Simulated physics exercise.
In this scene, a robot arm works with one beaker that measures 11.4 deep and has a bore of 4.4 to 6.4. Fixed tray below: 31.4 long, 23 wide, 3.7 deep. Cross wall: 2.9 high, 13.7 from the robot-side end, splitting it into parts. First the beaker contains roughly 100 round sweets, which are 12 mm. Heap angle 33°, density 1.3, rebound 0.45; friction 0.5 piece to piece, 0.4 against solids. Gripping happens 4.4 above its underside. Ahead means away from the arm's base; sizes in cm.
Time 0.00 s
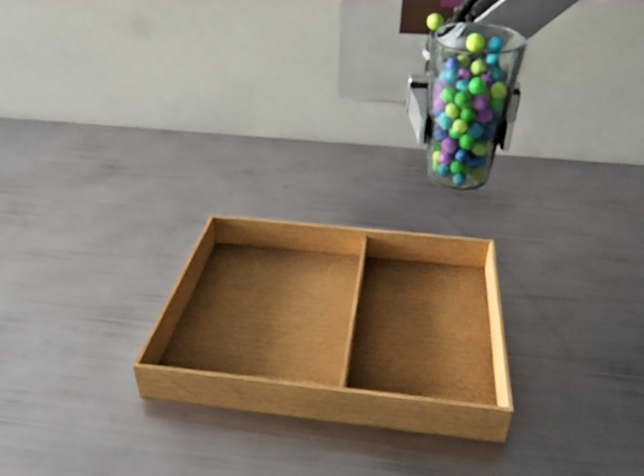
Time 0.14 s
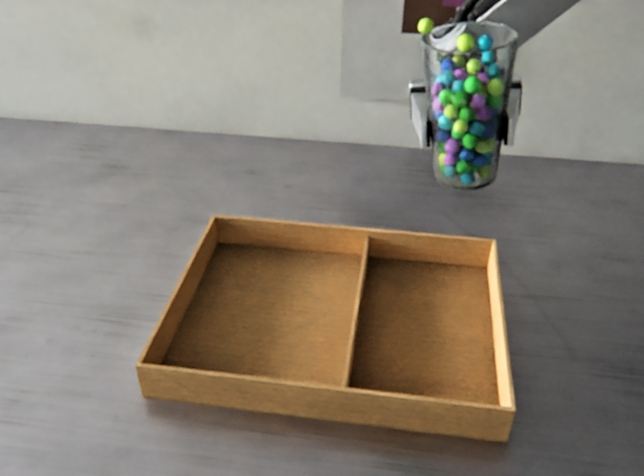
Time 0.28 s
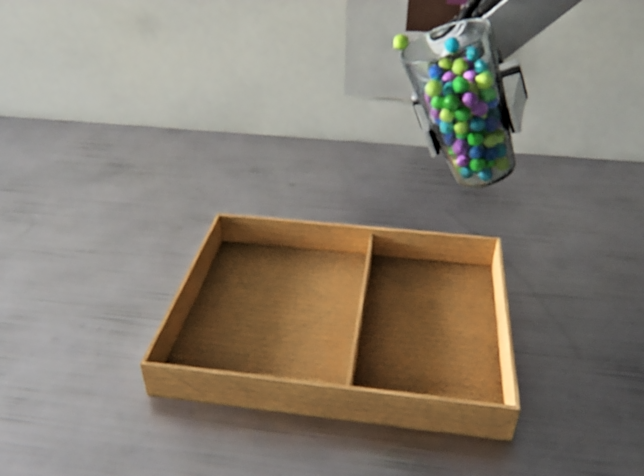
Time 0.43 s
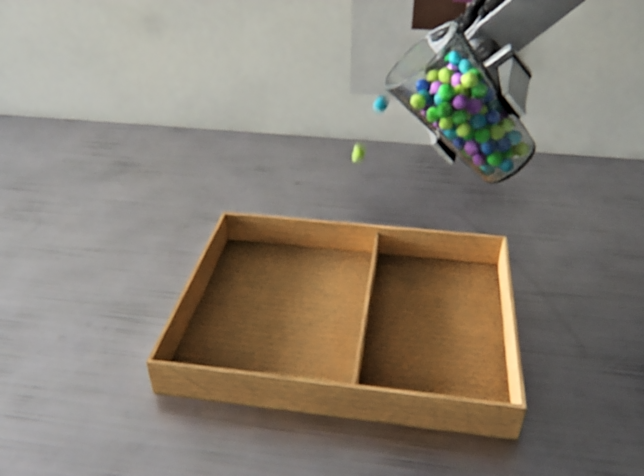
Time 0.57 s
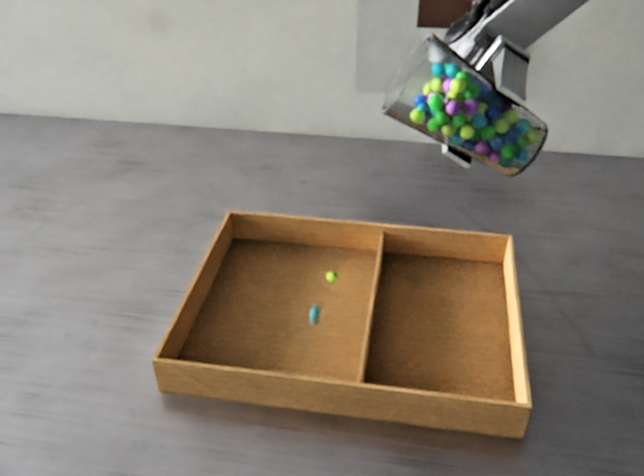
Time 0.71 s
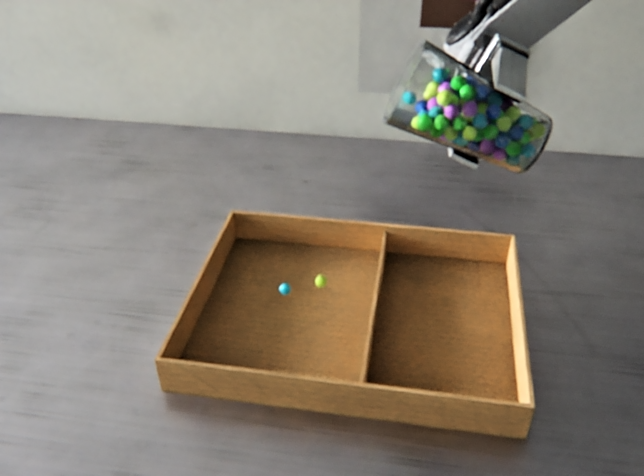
A robot arm tilted a clear beaker full of colourful round sweets over toward the left, and two of them, one blue and one yellow-green, dropped into the larger left section of a divided wooden tray.
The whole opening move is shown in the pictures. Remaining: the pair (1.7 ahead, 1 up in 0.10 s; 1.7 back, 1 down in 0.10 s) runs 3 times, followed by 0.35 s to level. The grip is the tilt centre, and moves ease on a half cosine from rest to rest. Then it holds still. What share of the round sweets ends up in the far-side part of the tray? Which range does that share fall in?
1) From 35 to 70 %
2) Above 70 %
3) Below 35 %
Option 3: Below 35 %.
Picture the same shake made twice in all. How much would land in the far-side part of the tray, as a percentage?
That would give close to 10 percent.
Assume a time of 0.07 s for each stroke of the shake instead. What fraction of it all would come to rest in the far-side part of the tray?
I'd expect some 25 per cent.
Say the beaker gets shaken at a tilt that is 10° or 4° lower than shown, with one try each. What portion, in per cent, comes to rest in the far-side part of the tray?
Roughly 5 per cent on the first try and 5 per cent on the second.
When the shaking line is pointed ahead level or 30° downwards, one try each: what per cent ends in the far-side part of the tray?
Roughly 5 per cent, then 0 per cent.
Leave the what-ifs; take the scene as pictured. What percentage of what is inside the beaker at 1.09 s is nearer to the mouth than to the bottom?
I'd guess about 55 percent of it.
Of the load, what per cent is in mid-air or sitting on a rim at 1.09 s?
2 %.
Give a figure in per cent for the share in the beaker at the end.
About 85 %.
By 1.09 s, tilted 66° forward, highest piece 26 above the table; 99 in the beaker, 4 in the far-side part, 2 in flight or on a rim.
By 1.47 s, tilted 37° forward, highest piece 27 above the table; 89 in the beaker, 15 in the far-side part, 1 in flight or on a rim.
By 1.86 s, level, highest piece 28 above the table; 89 in the beaker, 16 in the far-side part.
By 2.91 s, level, highest piece 27 above the table; 89 in the beaker, 16 in the far-side part.
Final count, 89 in the beaker, 16 in the far-side part. That is 15 % in the far-side part of the tray.
